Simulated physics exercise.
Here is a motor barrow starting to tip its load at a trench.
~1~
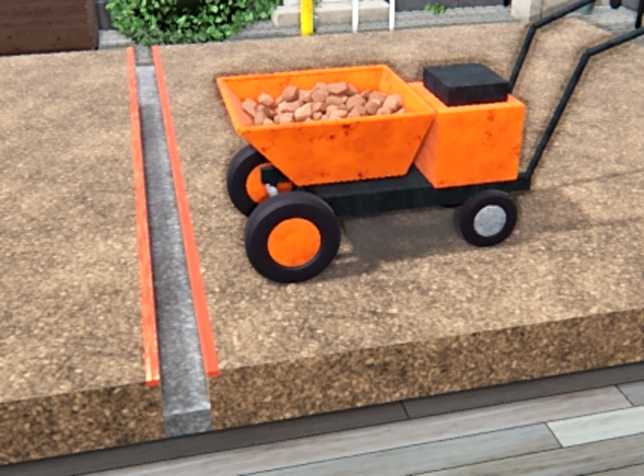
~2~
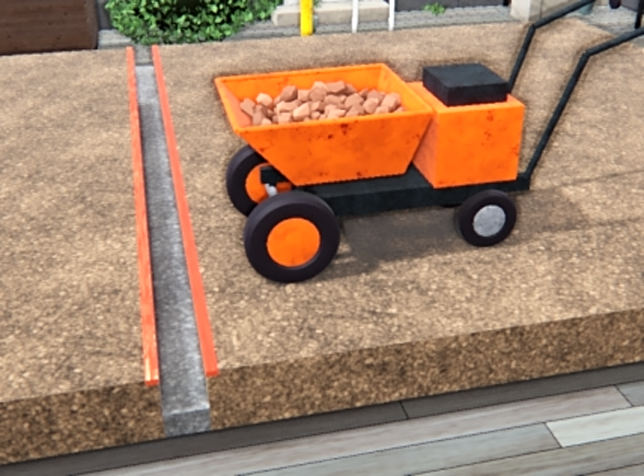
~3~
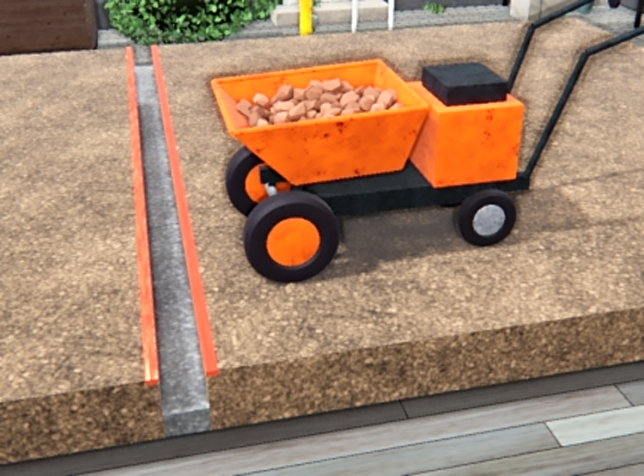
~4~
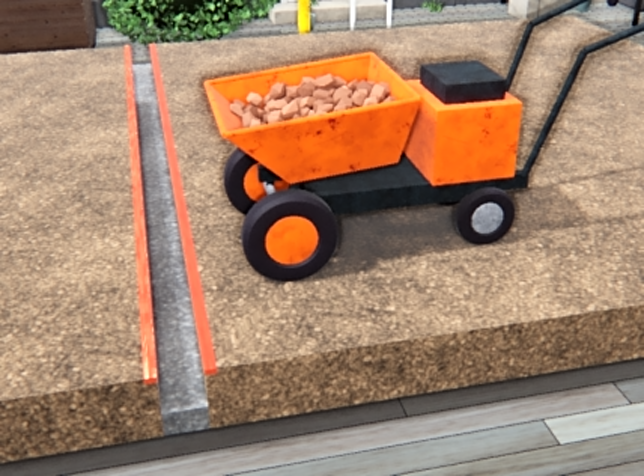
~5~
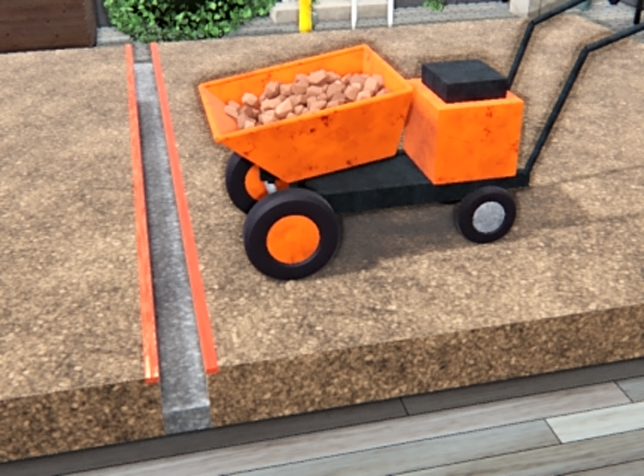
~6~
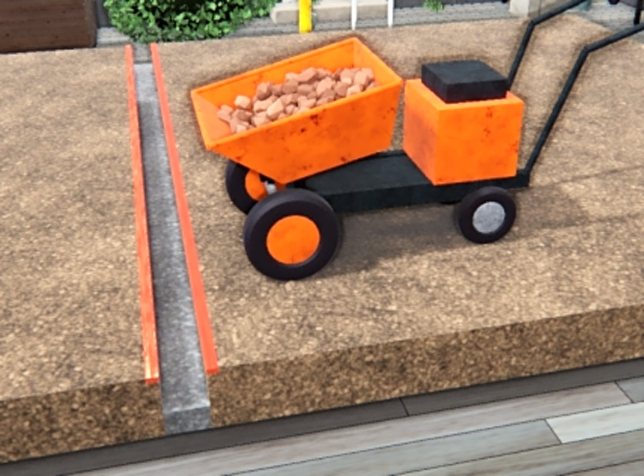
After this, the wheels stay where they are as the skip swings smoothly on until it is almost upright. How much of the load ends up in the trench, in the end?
Trench misses most.
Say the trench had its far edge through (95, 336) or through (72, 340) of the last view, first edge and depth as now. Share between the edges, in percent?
The first try gives 90 percent, then the second gives 100 percent.
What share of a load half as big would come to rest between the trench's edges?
30 %, near enough.
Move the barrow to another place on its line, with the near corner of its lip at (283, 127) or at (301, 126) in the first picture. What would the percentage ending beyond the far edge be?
The first position yields around 20 per cent; the second yields around 10 per cent.
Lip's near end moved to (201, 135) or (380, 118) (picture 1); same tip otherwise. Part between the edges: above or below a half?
Well, the first try gives a smaller portion, and the second gives a smaller portion.
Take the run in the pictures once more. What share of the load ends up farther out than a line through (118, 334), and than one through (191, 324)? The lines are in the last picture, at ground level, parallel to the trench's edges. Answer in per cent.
I reckon some 40 per cent and some 90 per cent.
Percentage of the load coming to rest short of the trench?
I'd put it at some 0 per cent of the load.
Soon, skip tipped well over; all in the skip.
A while on, skip tipped steeply; nearly all in the skip; a stray few in or heaped over the trench; a small part beyond it.
Towards the end, skip tipped right over; about a quarter in the skip; a small part in or heaped over the trench; about two thirds beyond it.
Finally, skip tipped right over; a small part in the skip; about a quarter in or heaped over the trench; about two thirds beyond it.
